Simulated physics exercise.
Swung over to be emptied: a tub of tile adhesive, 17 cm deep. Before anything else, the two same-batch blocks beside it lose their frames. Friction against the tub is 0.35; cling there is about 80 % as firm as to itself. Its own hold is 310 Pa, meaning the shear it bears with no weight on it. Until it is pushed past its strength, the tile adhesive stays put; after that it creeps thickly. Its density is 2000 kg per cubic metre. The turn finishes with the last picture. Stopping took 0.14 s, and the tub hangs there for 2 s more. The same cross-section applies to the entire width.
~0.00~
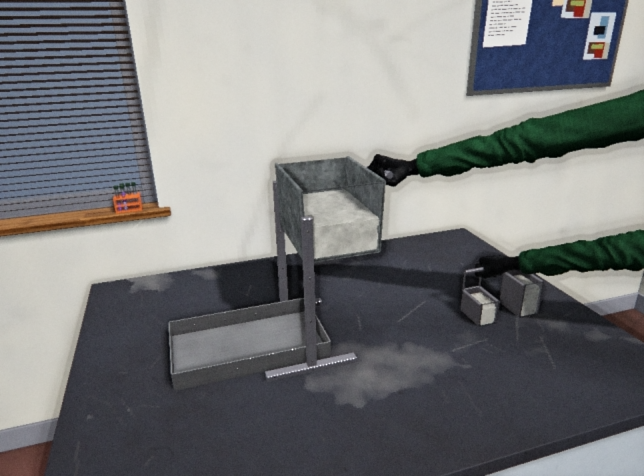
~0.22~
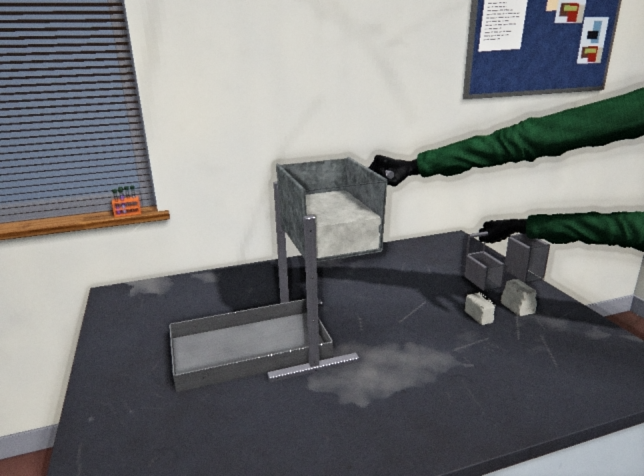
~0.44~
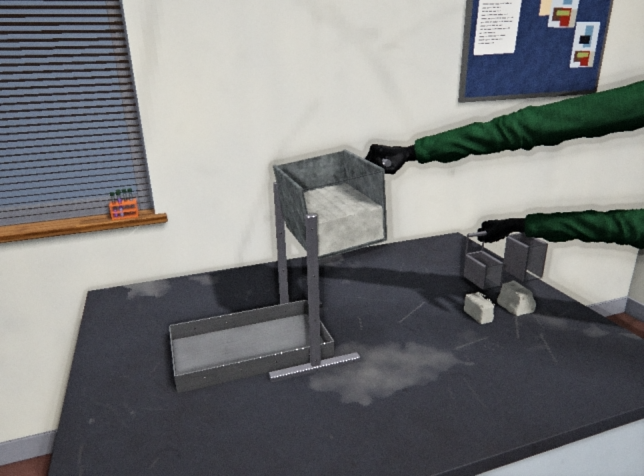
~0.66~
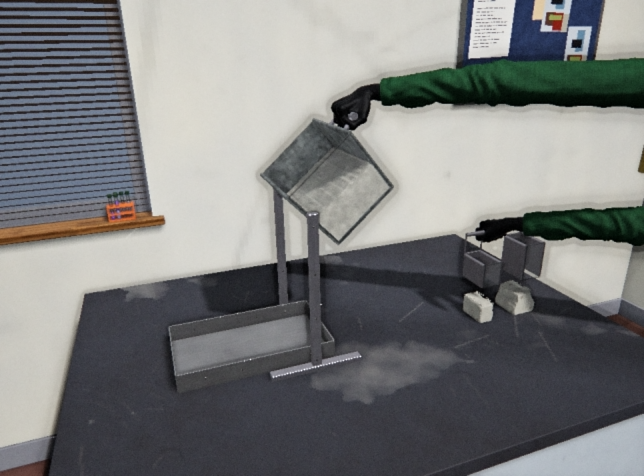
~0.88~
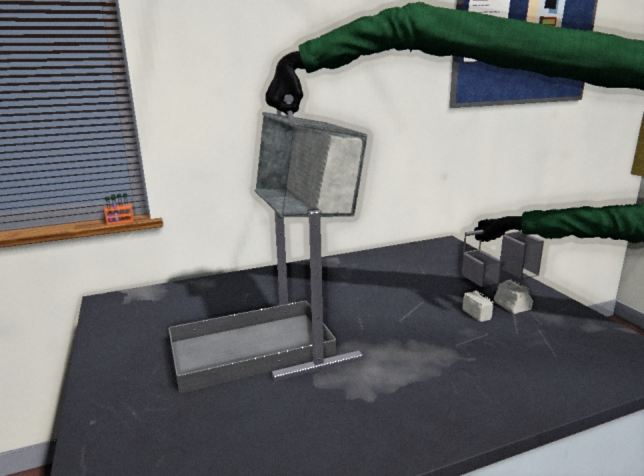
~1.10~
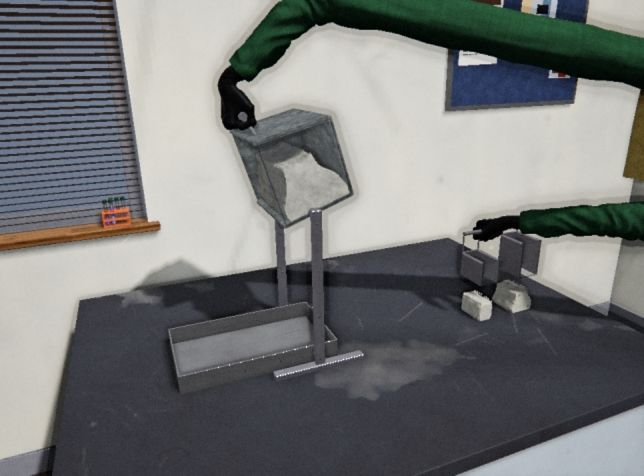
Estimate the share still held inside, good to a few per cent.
I would say about 35 percent.
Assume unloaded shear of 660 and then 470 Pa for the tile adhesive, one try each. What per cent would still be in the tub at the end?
First 45 %, second 40 %.
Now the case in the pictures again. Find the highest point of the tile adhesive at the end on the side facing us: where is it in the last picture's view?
The highest point is near (339, 187) in the last picture.
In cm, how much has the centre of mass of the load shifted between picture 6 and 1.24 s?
Measured shift, roughly 7 cm.
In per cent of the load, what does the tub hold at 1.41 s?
About 45 %.
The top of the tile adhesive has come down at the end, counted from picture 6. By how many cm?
About 8 cm.
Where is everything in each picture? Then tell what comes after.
In the first picture, handle-side rim at (382, 182), tilt 0 degrees; highest point of the tile adhesive at (334, 224); test blocks 5.9 cm, 9.3 cm high (left to right).
In the second picture, handle-side rim at (384, 181), tilt 0 degrees; highest point of the tile adhesive at (336, 223); test blocks 5.9 cm, 8.0 cm high (left to right).
In the third picture, handle-side rim at (381, 171), tilt 7 degrees; highest point of the tile adhesive at (379, 208); test blocks 5.9 cm, 7.4 cm high (left to right).
In the fourth picture, handle-side rim at (348, 134), tilt 41 degrees; highest point of the tile adhesive at (369, 166); test blocks 5.8 cm, 7.2 cm high (left to right).
In the fifth picture, handle-side rim at (292, 127), tilt 80 degrees; highest point of the tile adhesive at (335, 137); test blocks 5.8 cm, 7.1 cm high (left to right).
In the sixth picture, handle-side rim at (256, 146), tilt 107 degrees; highest point of the tile adhesive at (310, 156); test blocks 5.8 cm, 7.1 cm high (left to right).
By 1.24 s, the tub is at 107 degrees and holds 65 %.
By 1.41 s, the tub is at 107 degrees and holds 44 %.
By 1.58 s, the tub is at 107 degrees and holds 36 %.
By 1.75 s, the tub is at 107 degrees and holds 35 %.
By 3.10 s, at the end, the tub is at 107 degrees and holds 35 %.
